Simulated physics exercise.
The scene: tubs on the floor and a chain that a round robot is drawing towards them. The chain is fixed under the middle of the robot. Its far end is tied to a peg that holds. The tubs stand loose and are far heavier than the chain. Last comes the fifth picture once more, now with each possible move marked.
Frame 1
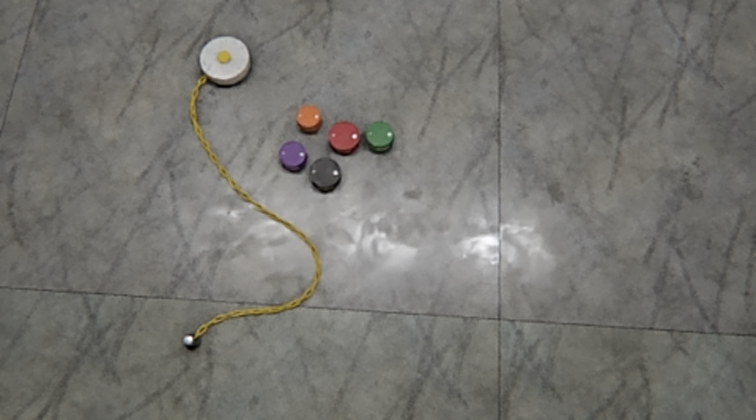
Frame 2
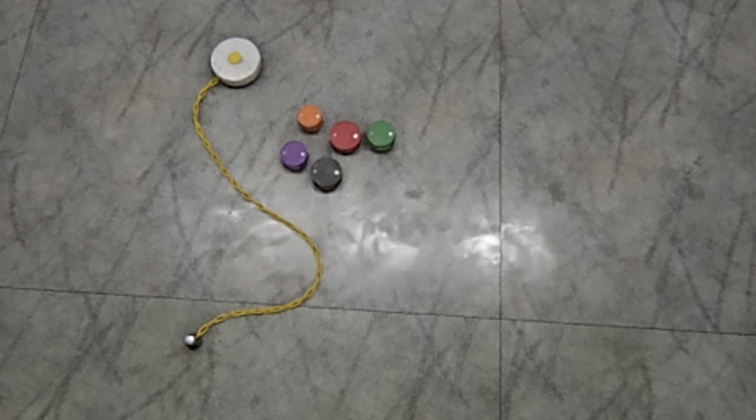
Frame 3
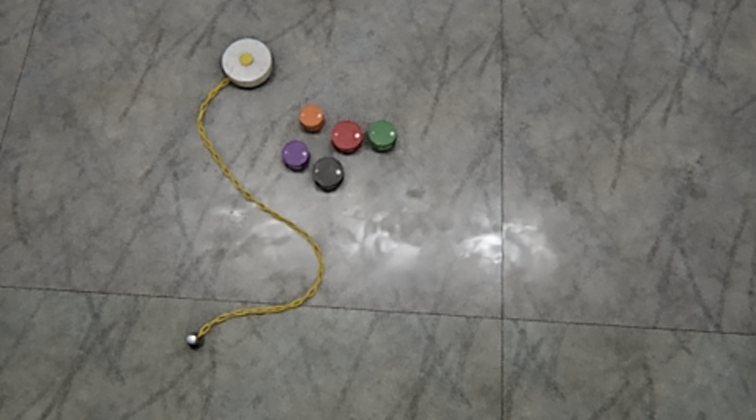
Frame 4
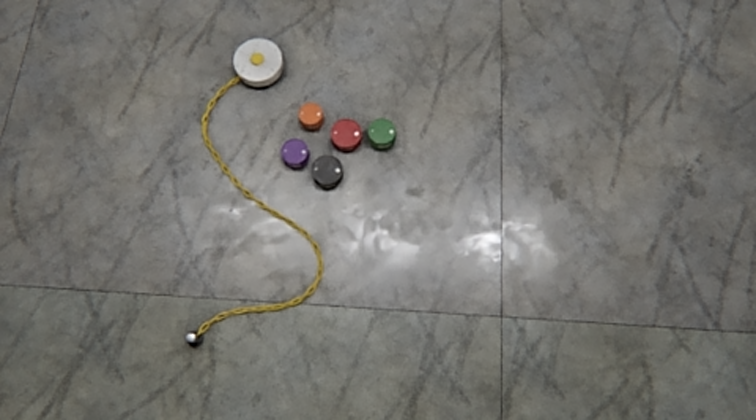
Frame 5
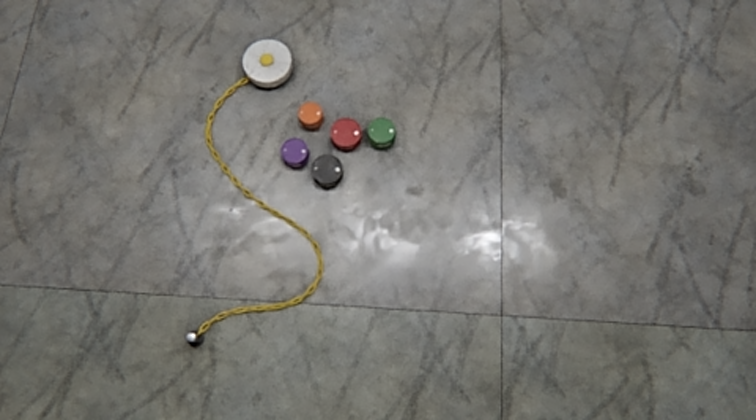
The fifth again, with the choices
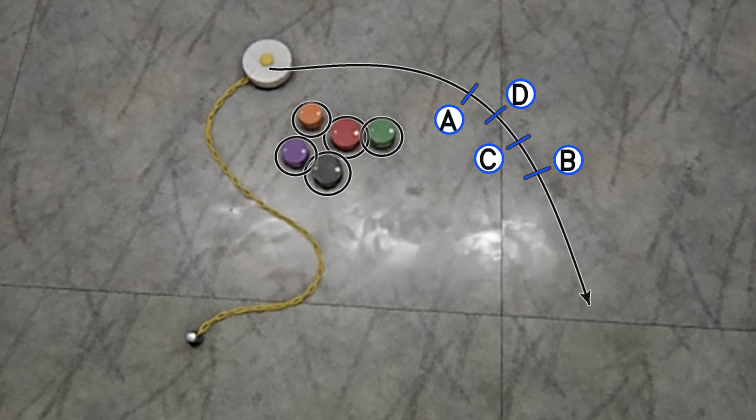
A round white robot with a yellow centre slides slowly to the right across a grey floor, drawing the upper end of a yellow chain along with it. The chain's upper bend shifts slightly rightward, while its lower curve, the small peg at its far end and the five coloured tubs stay put.
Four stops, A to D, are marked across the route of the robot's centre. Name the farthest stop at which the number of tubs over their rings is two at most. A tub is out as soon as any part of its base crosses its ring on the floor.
Mark D.
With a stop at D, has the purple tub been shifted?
No.
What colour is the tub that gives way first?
The orange tub.
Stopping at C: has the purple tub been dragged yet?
By then, yes.
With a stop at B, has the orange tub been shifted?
Yes.
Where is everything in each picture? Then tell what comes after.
Green tub (380, 137); black tub (325, 175); purple tub (293, 157), in the first frame.
Robot (237, 63); peg (192, 341), in the second frame.
Robot (248, 64); orange tub (312, 119), in the third frame.
Robot (259, 64); black tub (327, 172), in the fourth frame.
Robot (268, 64); peg (193, 338); red tub (346, 135); orange tub (311, 116), in the fifth frame.
On the marked copy, A at (470, 94); B at (537, 173); C at (518, 142); D at (495, 115); the route from (270, 69) via (481, 102) to (589, 304).
Taking D. A third of the way, robot (354, 61).
Two thirds of the way, robot (436, 72).
When it is over, robot (497, 111); orange tub (320, 130); one over the rings.
As for the rest, A is within the limit but short; B has five over the rings; C has four over the rings.
